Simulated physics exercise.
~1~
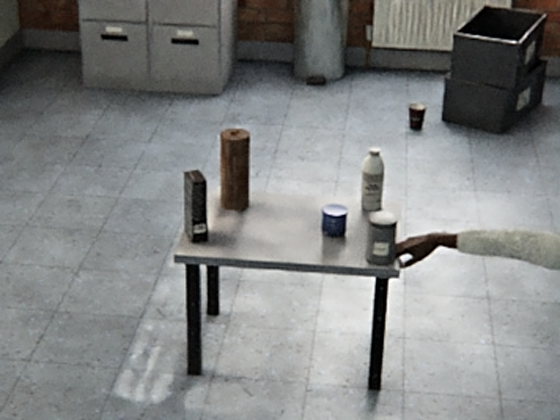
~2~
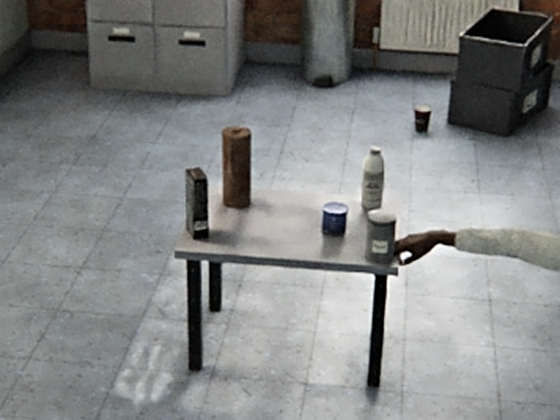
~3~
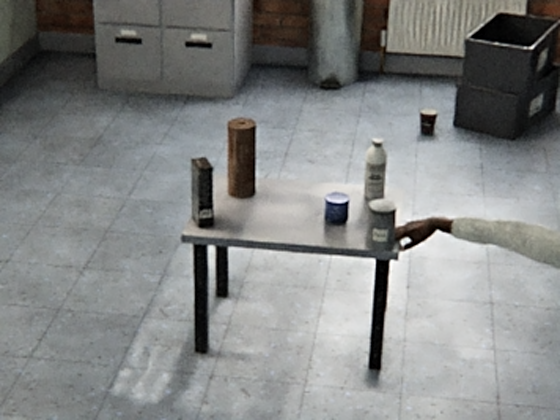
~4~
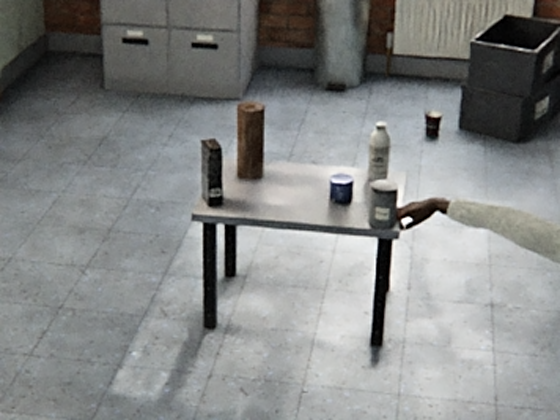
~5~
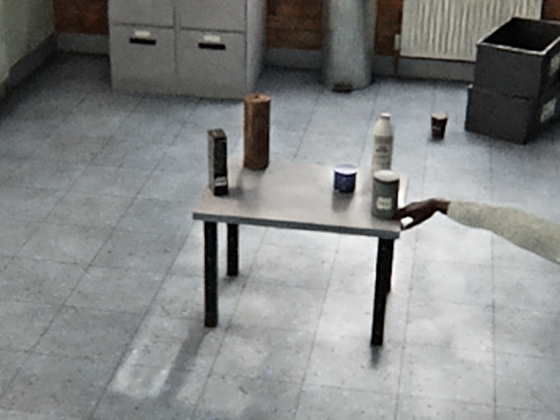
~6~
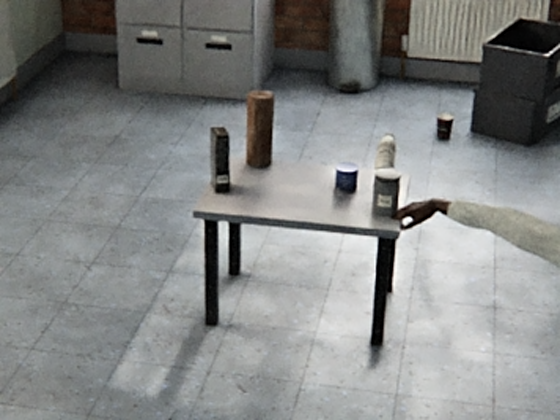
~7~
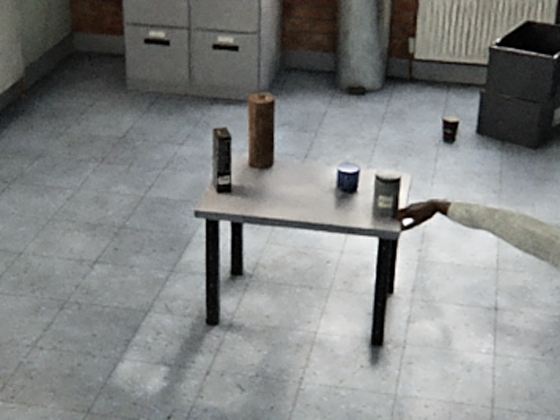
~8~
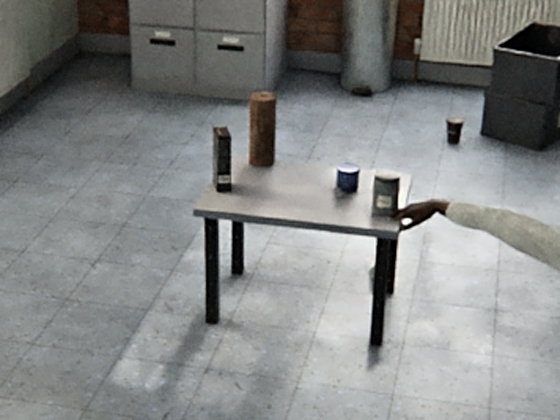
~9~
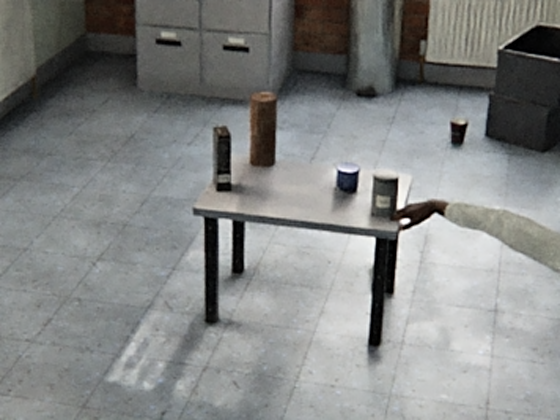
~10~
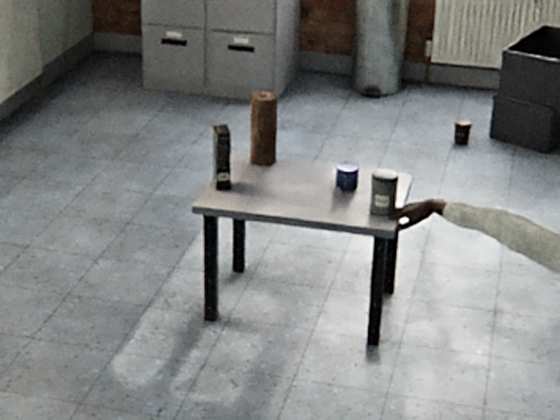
A small pale table with dark legs stands on a grey tiled floor, seen from above, with filing cabinets, a radiator and stacked dark boxes behind. On it are a black packet at left, a brown roll behind, a blue tin right of centre, and a grey jar and white bottle at the right. A hand reaching from the right grips the table's edge, and the table moves away from the viewer. As it stops, the bottle leans, topples backward and drops off the far side. The other four items stay standing on the still table, the hand beside it.
